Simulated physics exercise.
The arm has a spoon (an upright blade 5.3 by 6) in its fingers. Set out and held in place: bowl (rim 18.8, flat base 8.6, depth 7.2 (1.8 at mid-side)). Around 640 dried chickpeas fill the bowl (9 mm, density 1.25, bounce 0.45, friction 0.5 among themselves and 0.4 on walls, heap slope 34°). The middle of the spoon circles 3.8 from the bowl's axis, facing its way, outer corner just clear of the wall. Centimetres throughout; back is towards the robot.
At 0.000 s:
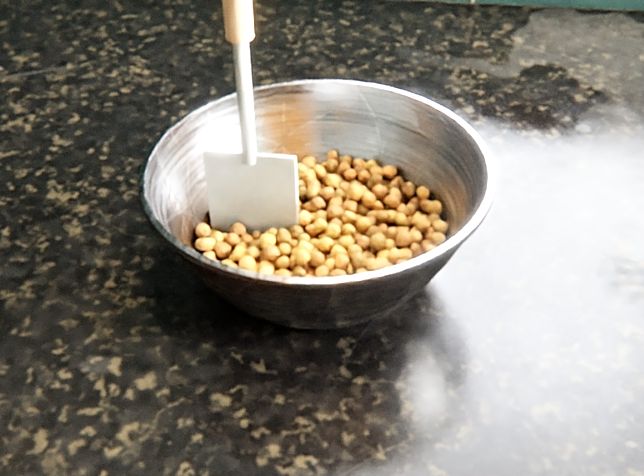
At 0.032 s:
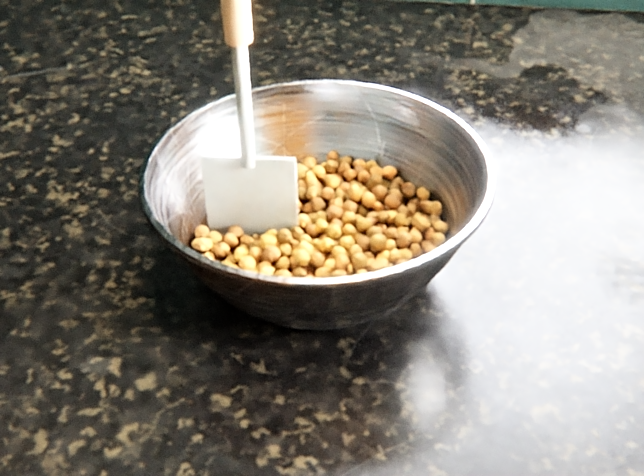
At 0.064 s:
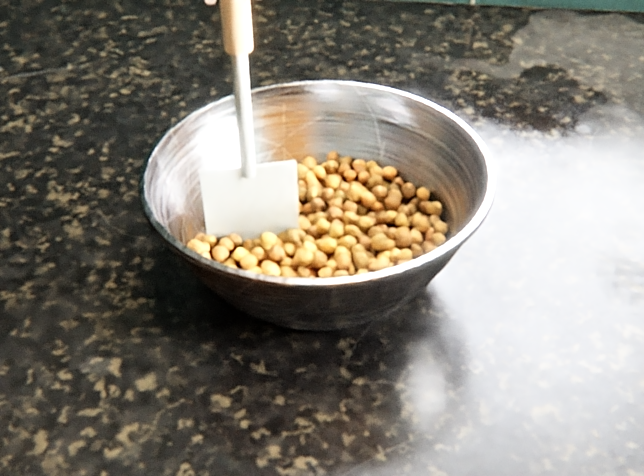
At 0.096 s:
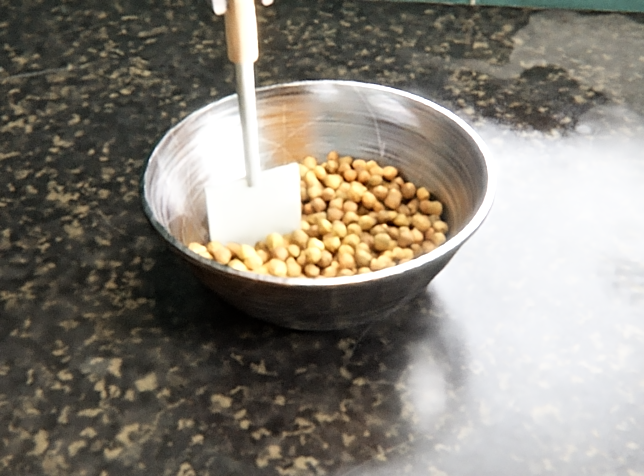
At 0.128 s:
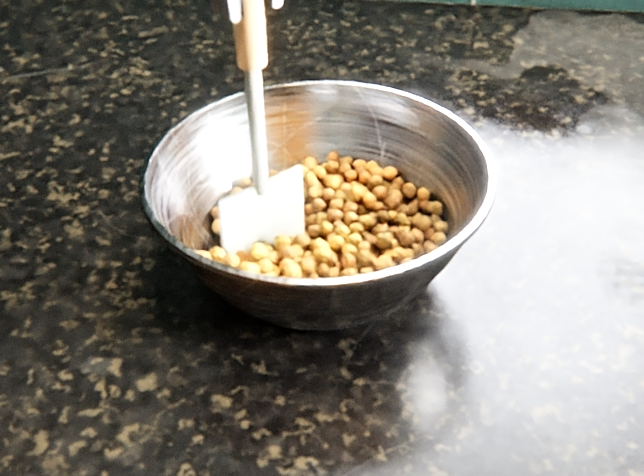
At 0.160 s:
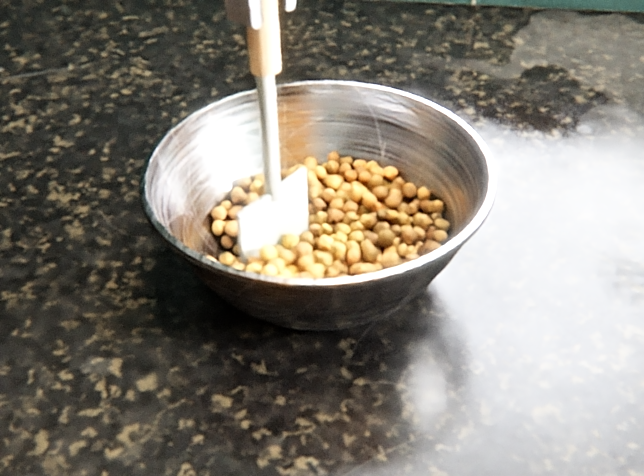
The clip opens on a metal bowl of chickpeas on a dark speckled counter, with a flat white blade upright at the left. Held by a gripper barely visible at the top, the blade sweeps a short way forward and right, turning and nudging nearby chickpeas while the bowl stays still.
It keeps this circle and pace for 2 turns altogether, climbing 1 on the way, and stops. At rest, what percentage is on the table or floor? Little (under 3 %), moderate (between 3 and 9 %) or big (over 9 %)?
Share on the table or floor: Little (under 3 %).
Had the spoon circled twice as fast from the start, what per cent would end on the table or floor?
In that case some 20 per cent.
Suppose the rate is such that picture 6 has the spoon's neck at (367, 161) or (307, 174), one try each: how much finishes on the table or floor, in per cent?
Some 25 and 5 per cent.
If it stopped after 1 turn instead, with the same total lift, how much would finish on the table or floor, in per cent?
In that case some 0 per cent.
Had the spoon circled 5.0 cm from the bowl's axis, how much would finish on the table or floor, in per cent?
Then about 0 per cent.
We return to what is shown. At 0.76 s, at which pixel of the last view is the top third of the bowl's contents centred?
At about (235, 183).
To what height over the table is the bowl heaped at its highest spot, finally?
Roughly 6.5 cm.
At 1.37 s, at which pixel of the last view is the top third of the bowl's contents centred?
Around (368, 169).
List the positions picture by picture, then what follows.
The spoon neck at (247, 131), 0° round; upper third of the load around (331, 233), from x 200 to 440, top at y 155; 640 in the bowl, in the first frame.
The spoon neck at (246, 135), 6° round; upper third of the load around (331, 234), from x 200 to 440, top at y 160, in the second frame.
The spoon neck at (246, 144), 19° round; upper third of the load around (329, 241), from x 195 to 440, top at y 160, in the third frame.
The spoon neck at (250, 152), 33° round; upper third of the load around (328, 247), from x 195 to 440, top at y 160, in the fourth frame.
The spoon neck at (259, 160), 47° round; upper third of the load around (328, 251), from x 200 to 440, top at y 160, in the fifth frame.
The spoon neck at (271, 167), 60° round; upper third of the load around (334, 254), from x 210 to 440, top at y 160; 640 in the bowl, in the sixth frame.
After 0.76 s, 321° round, highest piece 8 above the table; 639 in the bowl, 1 in flight or on the tool.
After 1.37 s, 221° round, highest piece 8 above the table; 639 in the bowl, 1 on the table or floor.
After 1.87 s, 0° round, highest piece 6 above the table; 638 in the bowl, 2 on the table or floor.
After 2.57 s, 0° round, highest piece 6 above the table; 638 in the bowl, 2 on the table or floor.
In the end, 638 in the bowl, 2 on the table or floor. That is 0 % on the table or floor.
